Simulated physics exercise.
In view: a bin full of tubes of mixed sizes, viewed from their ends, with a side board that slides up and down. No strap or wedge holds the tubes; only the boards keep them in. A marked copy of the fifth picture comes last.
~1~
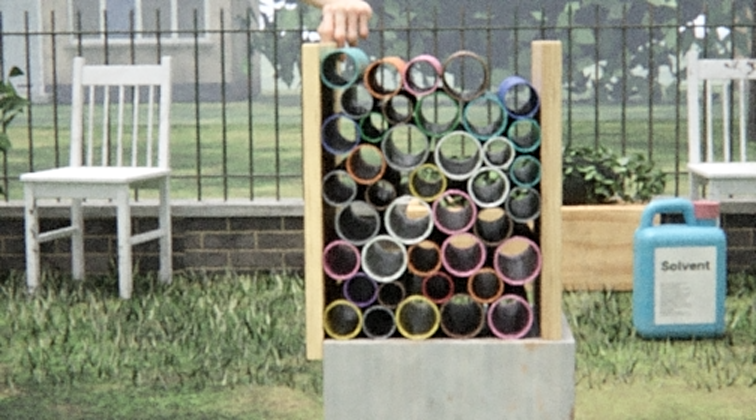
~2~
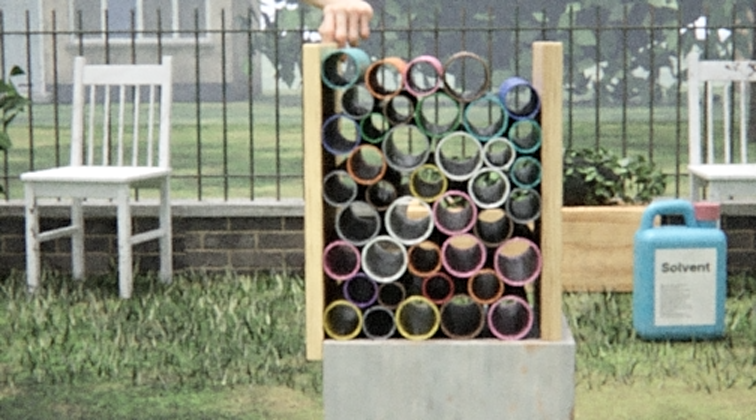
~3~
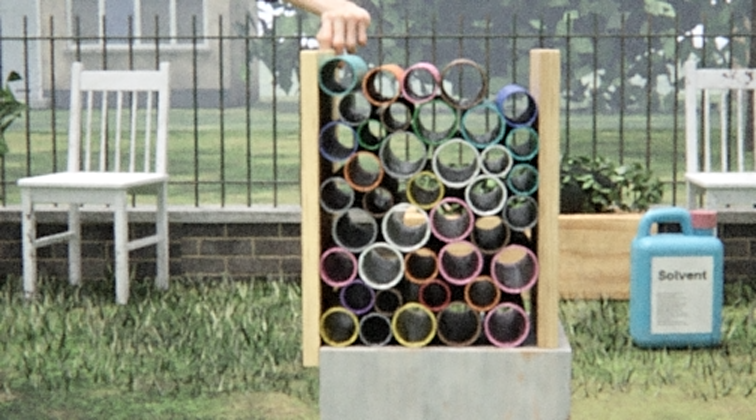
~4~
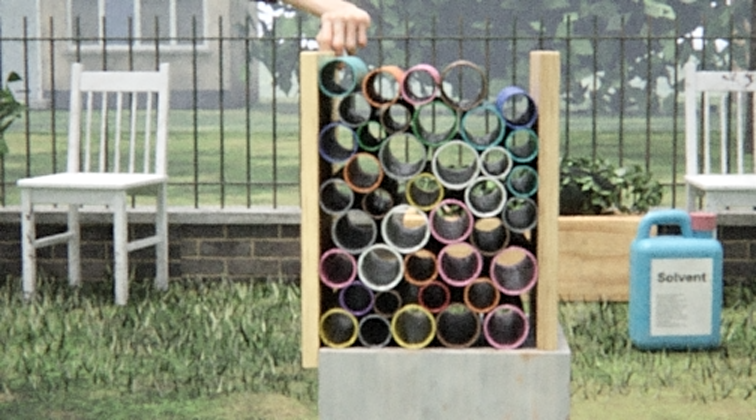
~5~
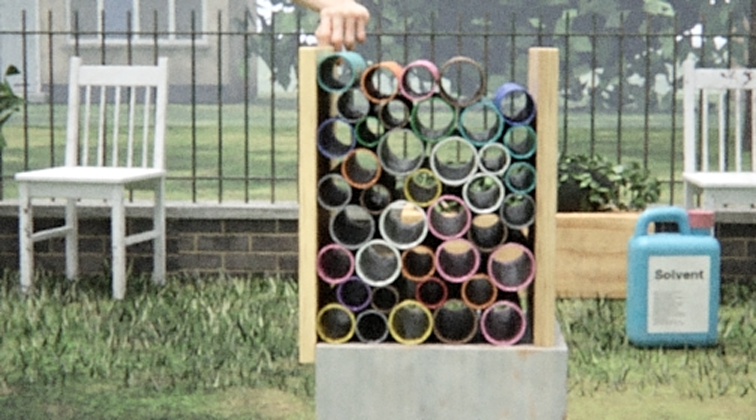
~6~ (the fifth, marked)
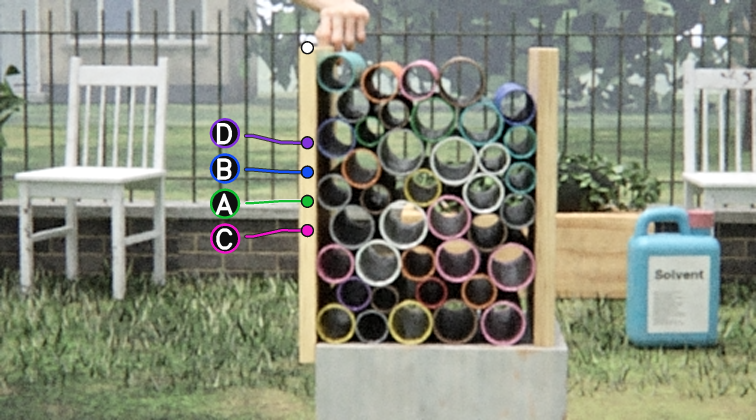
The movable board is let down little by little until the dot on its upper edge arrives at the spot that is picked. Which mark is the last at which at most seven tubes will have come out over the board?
A is the limit.
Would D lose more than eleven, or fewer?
At D, fewer than eleven.
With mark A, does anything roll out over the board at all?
Yes.
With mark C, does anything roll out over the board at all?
Yes, at C.
On the marked copy, A at (308, 202); B at (308, 172); C at (308, 231); D at (308, 143); the white dot at (308, 48).
Taking A. A third of the way, top of the board (316, 127).
Two thirds of the way, top of the board (316, 201).
When it is over, top of the board (316, 201), seven out over the board.
As for the rest, B three out over the board; C more than seven out over the board; D one out over the board.
